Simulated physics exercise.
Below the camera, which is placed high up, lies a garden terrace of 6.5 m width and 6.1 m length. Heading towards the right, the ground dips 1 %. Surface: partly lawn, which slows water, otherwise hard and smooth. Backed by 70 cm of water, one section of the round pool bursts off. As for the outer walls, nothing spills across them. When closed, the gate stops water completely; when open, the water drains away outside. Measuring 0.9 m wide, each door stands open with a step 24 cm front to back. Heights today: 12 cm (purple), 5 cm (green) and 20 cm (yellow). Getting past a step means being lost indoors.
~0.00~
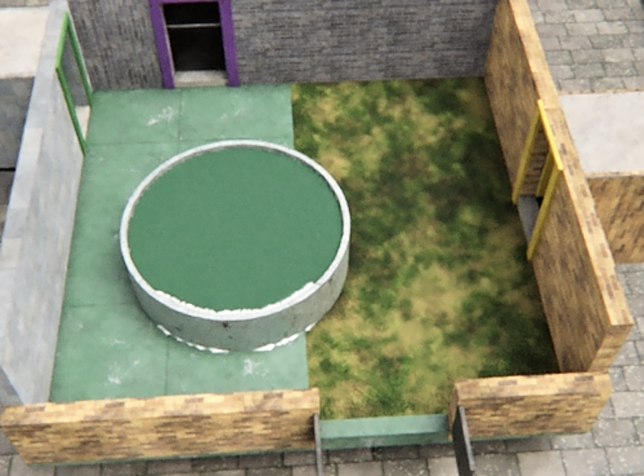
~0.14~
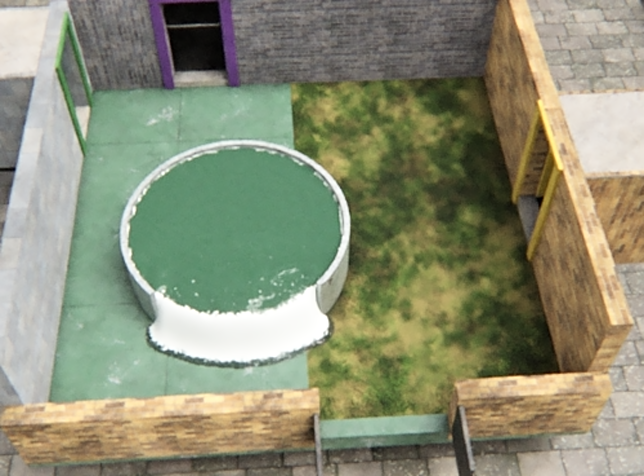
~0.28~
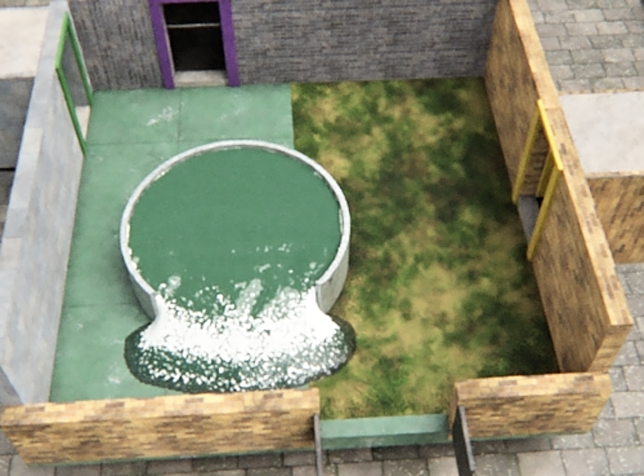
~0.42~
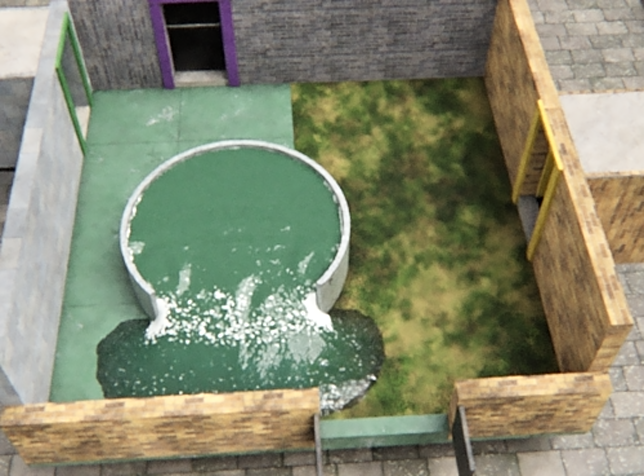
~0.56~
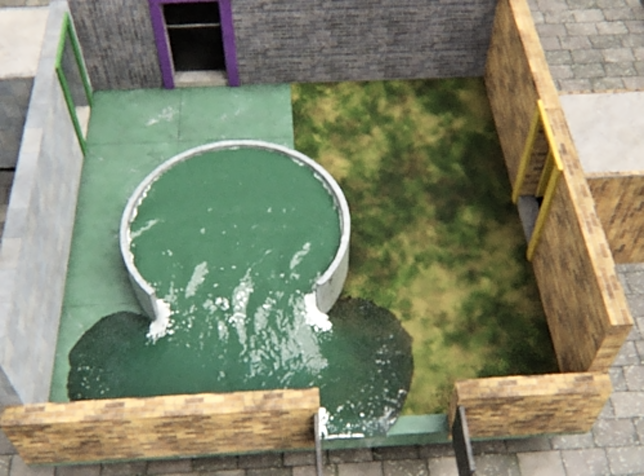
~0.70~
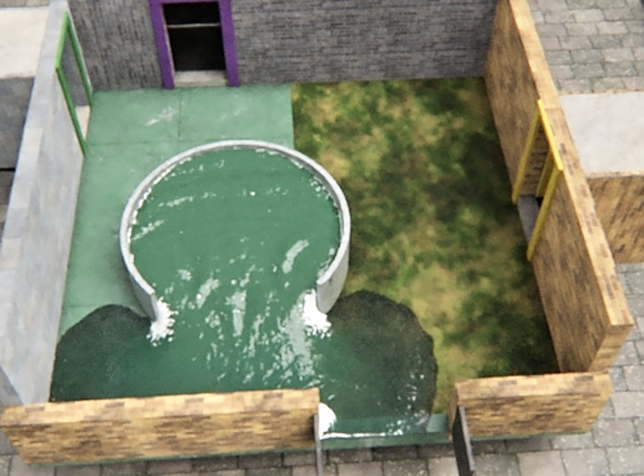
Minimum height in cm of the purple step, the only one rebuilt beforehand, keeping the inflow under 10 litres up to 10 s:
Roughly 13 cm.
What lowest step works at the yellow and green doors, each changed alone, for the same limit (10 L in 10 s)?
You'd want about 7.5 centimetres at yellow and about 15 centimetres at green.
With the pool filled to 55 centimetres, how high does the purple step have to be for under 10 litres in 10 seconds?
In that case, roughly 9.5 cm.
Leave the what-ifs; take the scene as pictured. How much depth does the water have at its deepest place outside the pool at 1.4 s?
56 cm.
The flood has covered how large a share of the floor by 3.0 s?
50 %.
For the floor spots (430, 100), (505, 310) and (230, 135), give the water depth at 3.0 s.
Approx. 0 / 6 / 0 cm.
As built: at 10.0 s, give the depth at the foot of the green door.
A ruler would read roughly 7.0 cm.
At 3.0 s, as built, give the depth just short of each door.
Depth at purple 0 cm, at green 2 cm, at yellow 0 cm.
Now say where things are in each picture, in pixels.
The first picture shows the round pool at (236, 227) is whole and still, 70 cm deep; the purple door at (195, 38) is dry.
In the second picture, water pours out at (239, 339) and has run 0.3 m, to (159, 347); about 8 cm deep outside, 70 cm at the back.
In the third picture, water pours out at (239, 339) and has run 0.7 m, to (143, 377); about 11 cm deep outside, 70 cm at the back.
In the fourth picture, water pours out at (240, 341) and has run 1.2 m, to a hidden place; about 9 cm deep outside, 70 cm at the back.
In the fifth picture, the front is at a hidden place, 1.8 m from the gap at (240, 341); 5.6 m2 of floor is wet, 70 cm left at the back.
In the sixth picture, the front is at a hidden place, 2.0 m from the gap at (240, 341); 6.6 m2 of floor is wet, 69 cm left at the back; the purple door at (195, 38), 5.0 m from the gap, is still 4.6 m from the nearest water.
After 1.4 s water covers 20 % of the floor, deepest (56 cm) near (238, 410); it has not reached the purple door.
After 3.0 s water covers 50 % of the floor, deepest (42 cm) near (74, 433); it has not reached the purple door.
After 10.0 s water covers 100 % of the floor, deepest (16 cm) near (525, 235); 7 cm at the purple door, 16 litres in over its 12 cm step.
At the purple door as built, the water arrived by 3.6 s and peaked near 16 cm at 4.6 s.
With a step of 12 cm, 16 litres would have come in within the 10 s; with 16 cm, 2 litres. So under 10 litres takes about 13 cm.
